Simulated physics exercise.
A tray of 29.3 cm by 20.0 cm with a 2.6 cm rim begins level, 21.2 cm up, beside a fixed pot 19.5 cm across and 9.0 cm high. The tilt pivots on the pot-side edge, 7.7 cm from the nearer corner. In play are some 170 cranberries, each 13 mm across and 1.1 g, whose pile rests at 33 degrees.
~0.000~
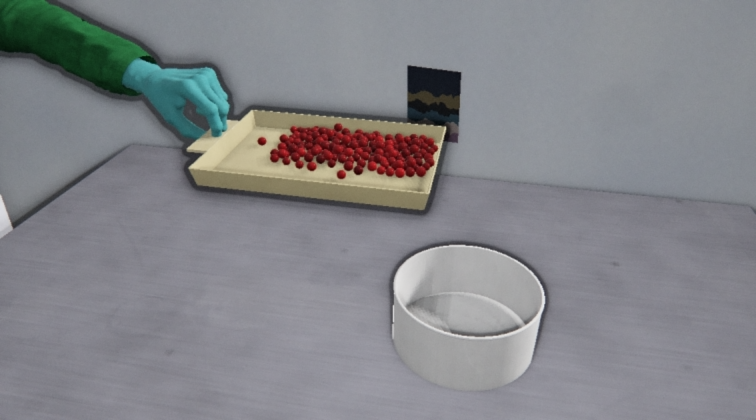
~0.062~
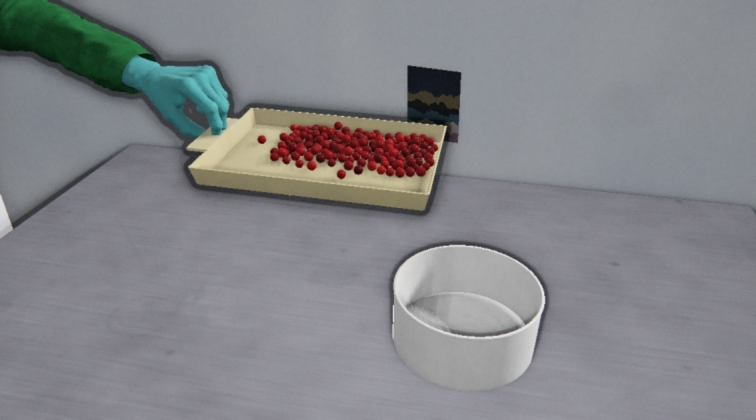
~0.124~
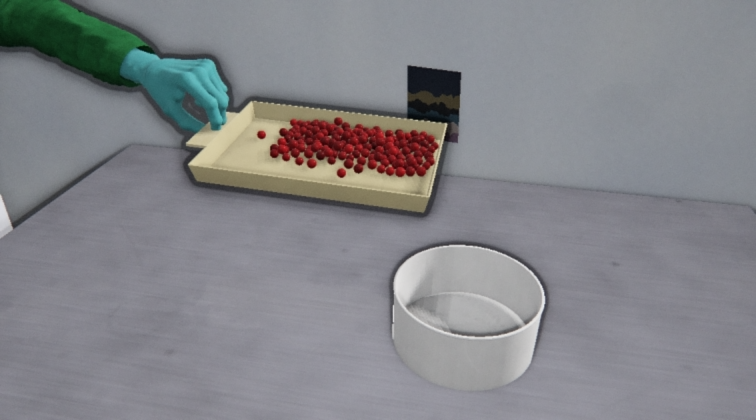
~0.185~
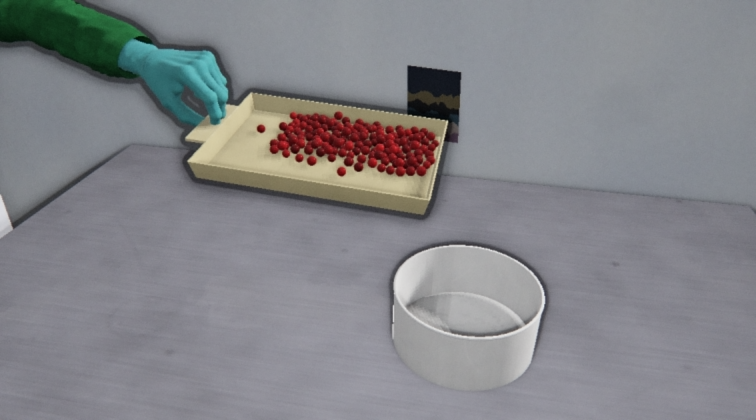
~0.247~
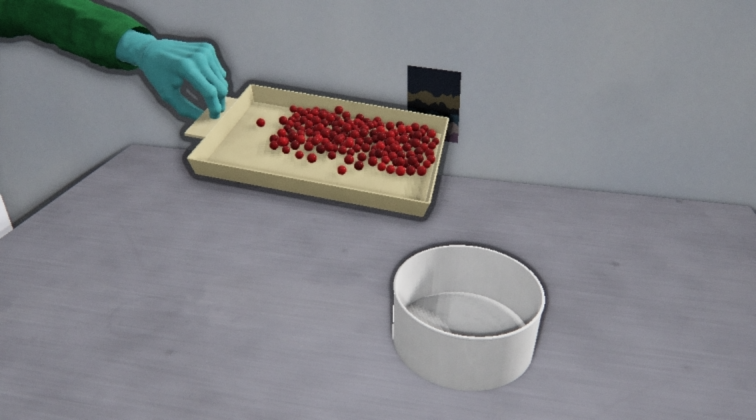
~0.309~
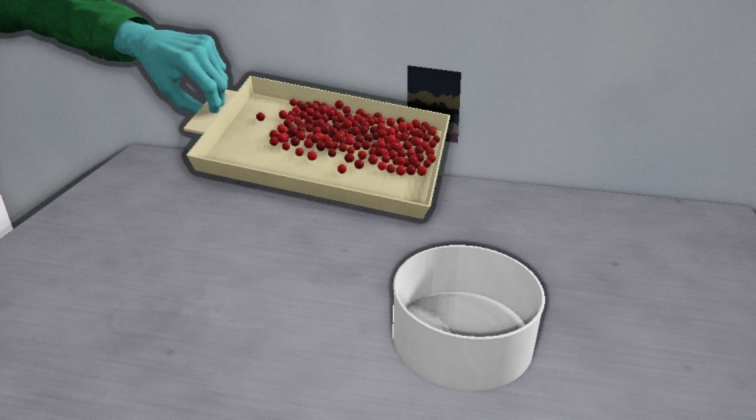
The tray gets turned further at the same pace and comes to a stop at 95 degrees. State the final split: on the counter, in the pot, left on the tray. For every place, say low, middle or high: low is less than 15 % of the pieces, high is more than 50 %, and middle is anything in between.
Here is the split: Counter: Middle; pot: High; left on the tray: Low.
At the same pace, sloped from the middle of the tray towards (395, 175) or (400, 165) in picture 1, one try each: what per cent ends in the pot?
Some 80 and 30 per cent.
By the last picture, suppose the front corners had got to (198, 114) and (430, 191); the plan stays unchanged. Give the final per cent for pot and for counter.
Pot 35, counter 65.
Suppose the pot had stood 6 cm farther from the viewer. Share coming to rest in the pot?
Then roughly 30 percent would land in it.
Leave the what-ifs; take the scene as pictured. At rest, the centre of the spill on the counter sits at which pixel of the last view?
The middle of the spill sits at roughly (372, 372).
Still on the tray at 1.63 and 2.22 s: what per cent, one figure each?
About 95, 10.
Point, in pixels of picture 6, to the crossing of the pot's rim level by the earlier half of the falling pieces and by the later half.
At roughly (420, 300) first, later on at (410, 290).
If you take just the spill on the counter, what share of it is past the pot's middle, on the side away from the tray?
I'd put it close to 0 per cent.
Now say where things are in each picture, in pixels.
In the first frame, tray tilt 0 degrees, front corners at (195, 167) and (425, 191); middle of the pieces at (354, 145); pot at (468, 287).
In the second frame, tray tilt 1 degrees, front corners at (195, 166) and (425, 192); middle of the pieces at (354, 144).
In the third frame, tray tilt 3 degrees, front corners at (194, 163) and (425, 194), lowest corner right front; middle of the pieces at (354, 142).
In the fourth frame, tray tilt 6 degrees, front corners at (194, 160) and (425, 197), lowest corner right front; middle of the pieces at (354, 138).
In the fifth frame, tray tilt 9 degrees, front corners at (194, 156) and (425, 200), lowest corner right front; middle of the pieces at (354, 135).
In the sixth frame, tray tilt 12 degrees, front corners at (193, 153) and (426, 202), lowest corner right front; middle of the pieces at (355, 131); pot at (468, 287). The tray's pace is about 50 degrees a second.
After 1.10 s, tilt 51 degrees; the tray holds 95 %, the pot 0 %.
After 1.63 s, tilt 77 degrees; the tray holds 95 %, the pot 5 %.
After 2.22 s, tilt 95 degrees; the tray holds 10 %, the pot 60 %.
In the end, at 3.4 s, counter 30 %, pot 70 %, tray 0 %.
